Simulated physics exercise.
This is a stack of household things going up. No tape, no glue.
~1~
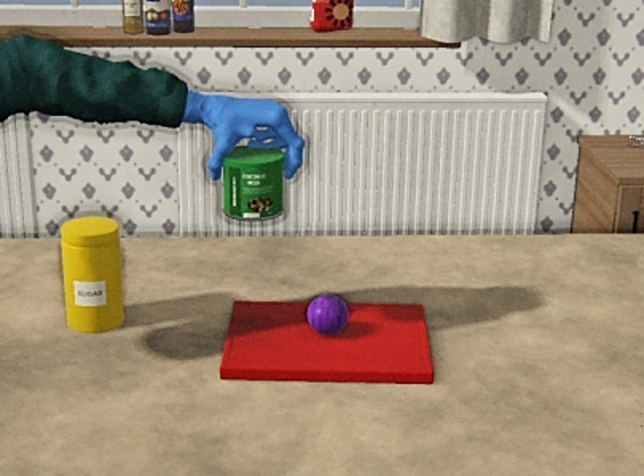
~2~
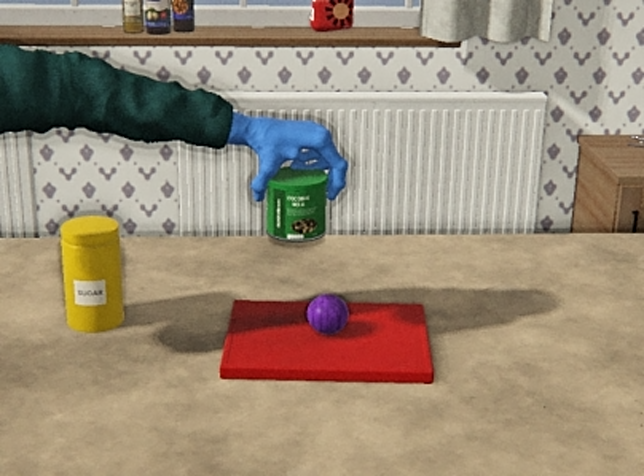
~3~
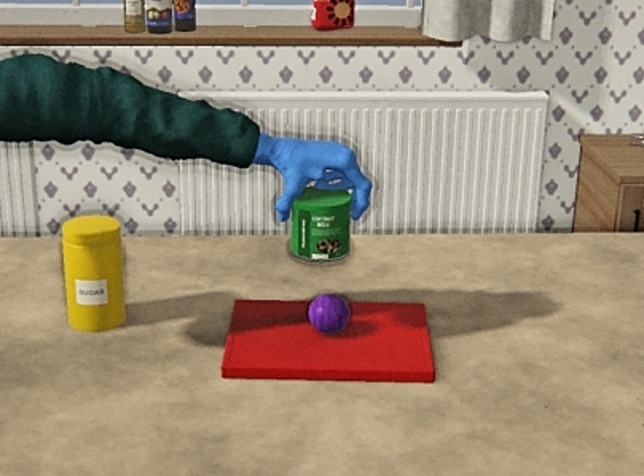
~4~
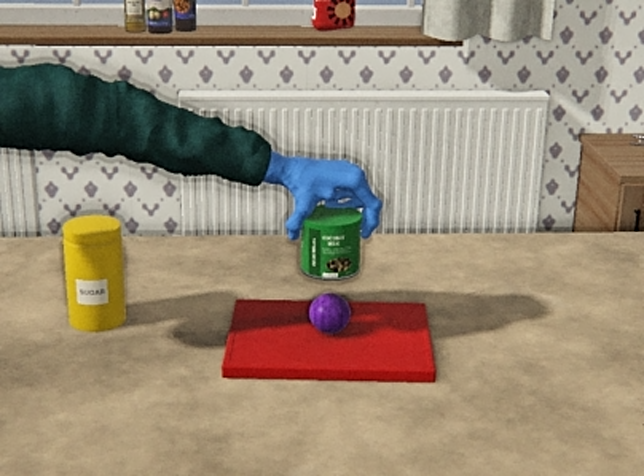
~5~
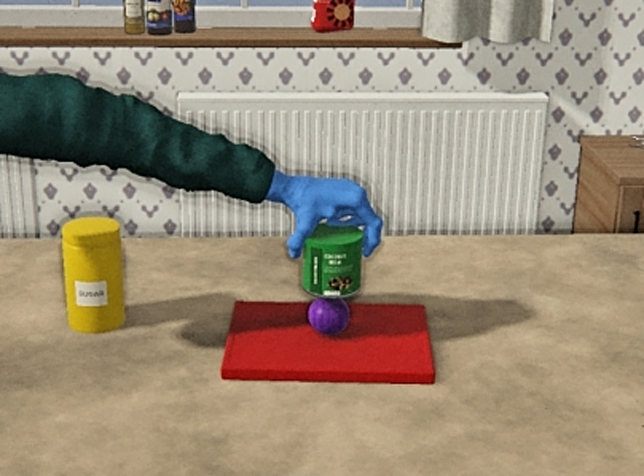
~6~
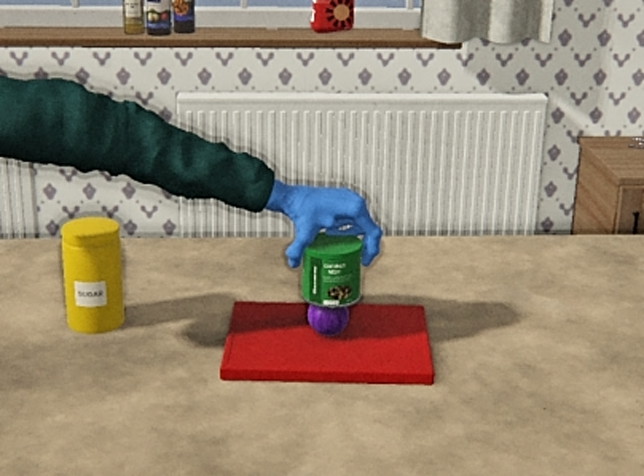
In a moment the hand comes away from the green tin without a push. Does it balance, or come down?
Here the pile loses its balance.
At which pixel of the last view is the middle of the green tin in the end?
Near (496, 319).
Then, 0.60 s past the last view, green tin now fallen.
Then, 1.10 s past the last view, things are still on the move.
Finally, fallen, green tin; the other 3 still in place. Final places as the last picture's camera would see them, green tin near (496, 319). The pile comes apart.
